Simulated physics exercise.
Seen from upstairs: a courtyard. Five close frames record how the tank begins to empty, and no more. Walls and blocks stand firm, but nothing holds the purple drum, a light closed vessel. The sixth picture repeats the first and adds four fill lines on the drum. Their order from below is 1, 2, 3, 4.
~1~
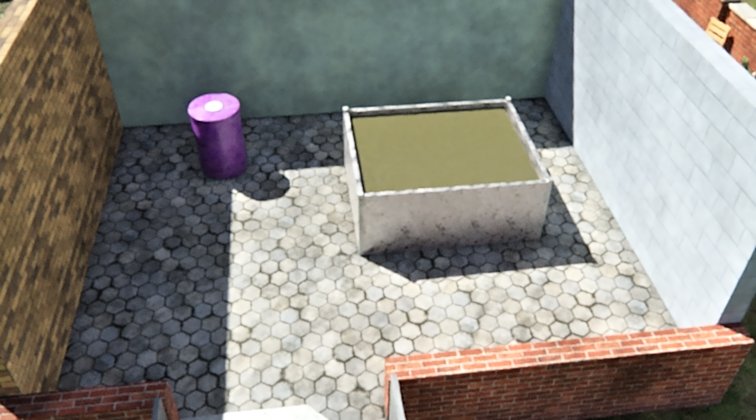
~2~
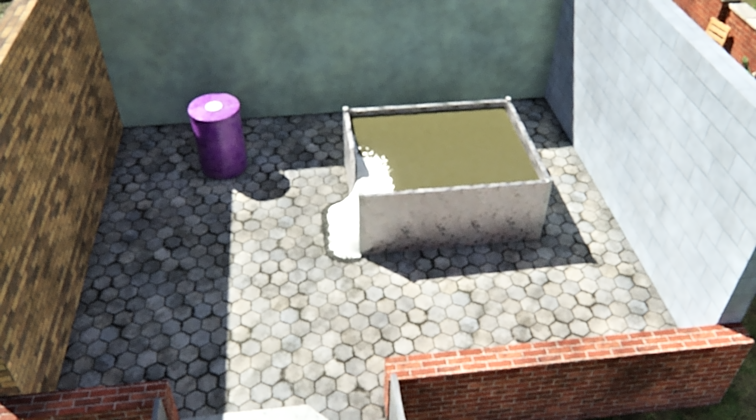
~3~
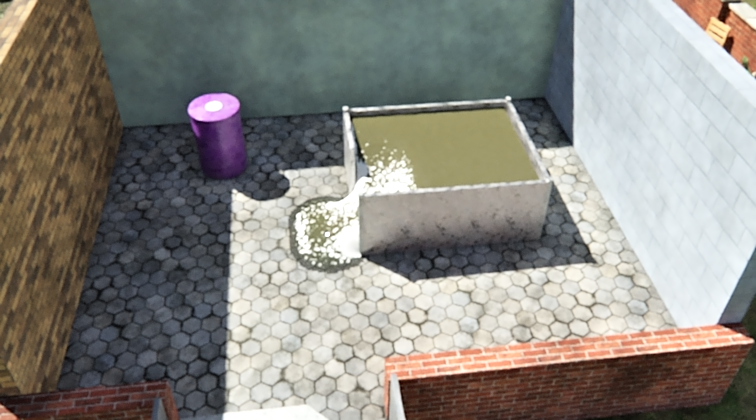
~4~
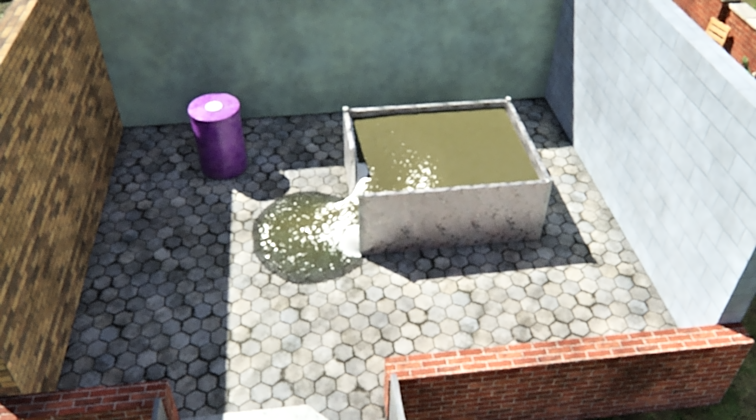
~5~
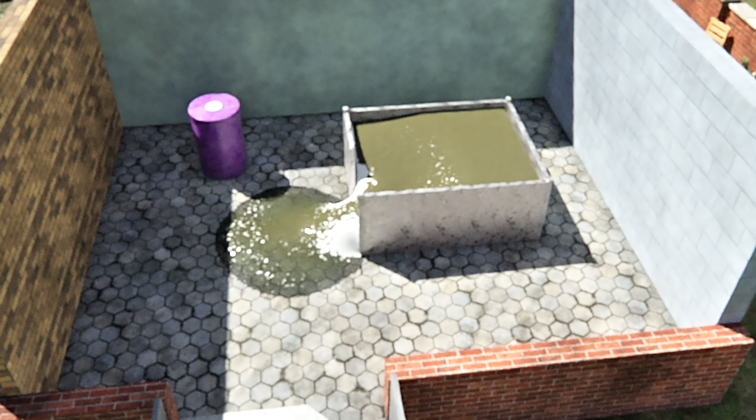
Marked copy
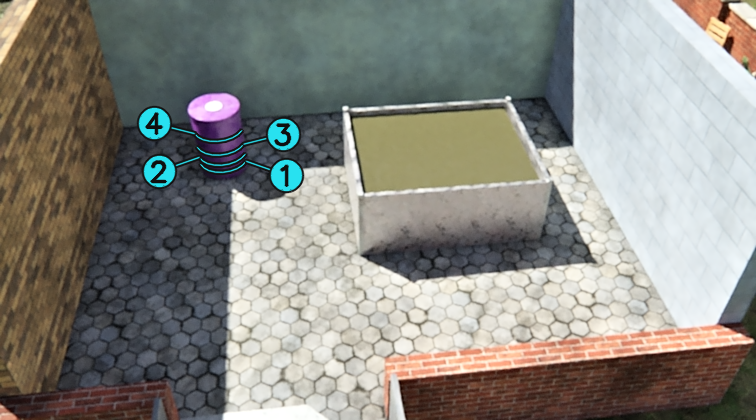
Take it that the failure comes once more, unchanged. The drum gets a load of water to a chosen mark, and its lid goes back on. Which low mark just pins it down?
Choose 1.
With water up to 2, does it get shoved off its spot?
No, that is safe.
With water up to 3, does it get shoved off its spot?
No.
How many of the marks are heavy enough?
All of the four.
In cyan, 1 at (222, 172); 2 at (221, 165); 3 at (219, 155); 4 at (217, 141); from the bottom up 1, 2, 3, 4.
For line 1, it does not move.
For line 2, it does not move.
For line 3, it does not move.
For line 4, it does not move.
